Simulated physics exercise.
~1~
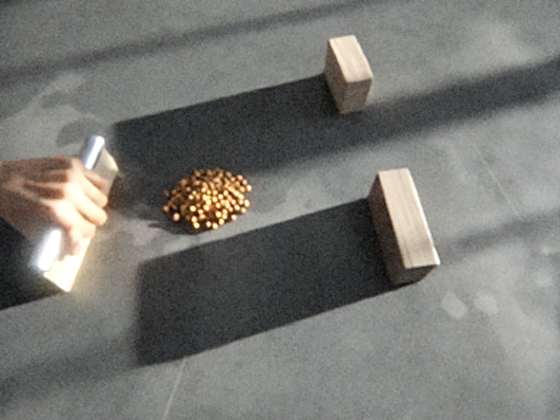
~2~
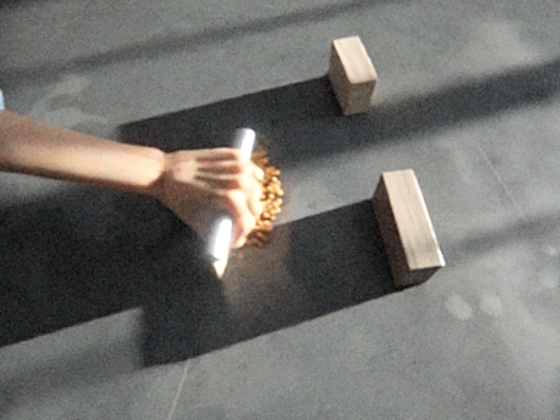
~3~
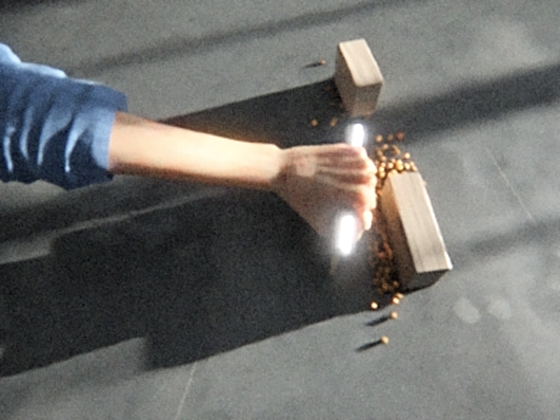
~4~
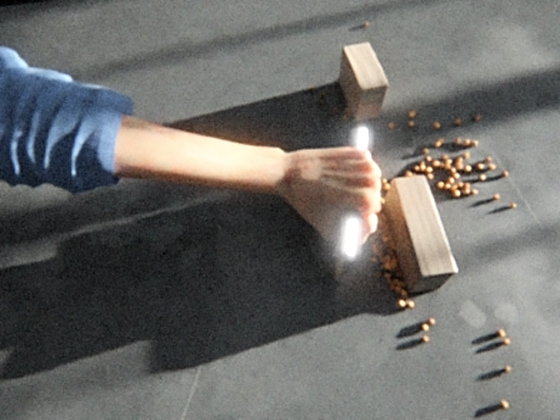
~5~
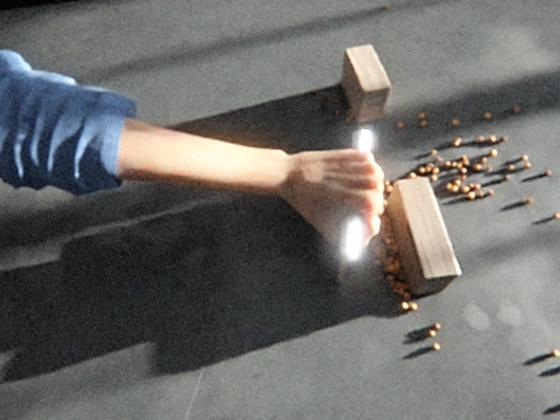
The clip opens on a heap of small golden-brown pieces, like roasted chickpeas, on a grey surface, with two pale wooden blocks to the right and a hand gripping a scraper at the left. The hand sweeps the blade right and reaches the heap, pushing it along. A blue-sleeved arm follows as the stroke carries the pieces up to the blocks, where the blade stops. Many spill through the gap and scatter to the right, while a few slip round the near block. At the end the hand rests by the blocks, with many pieces still held up before them.
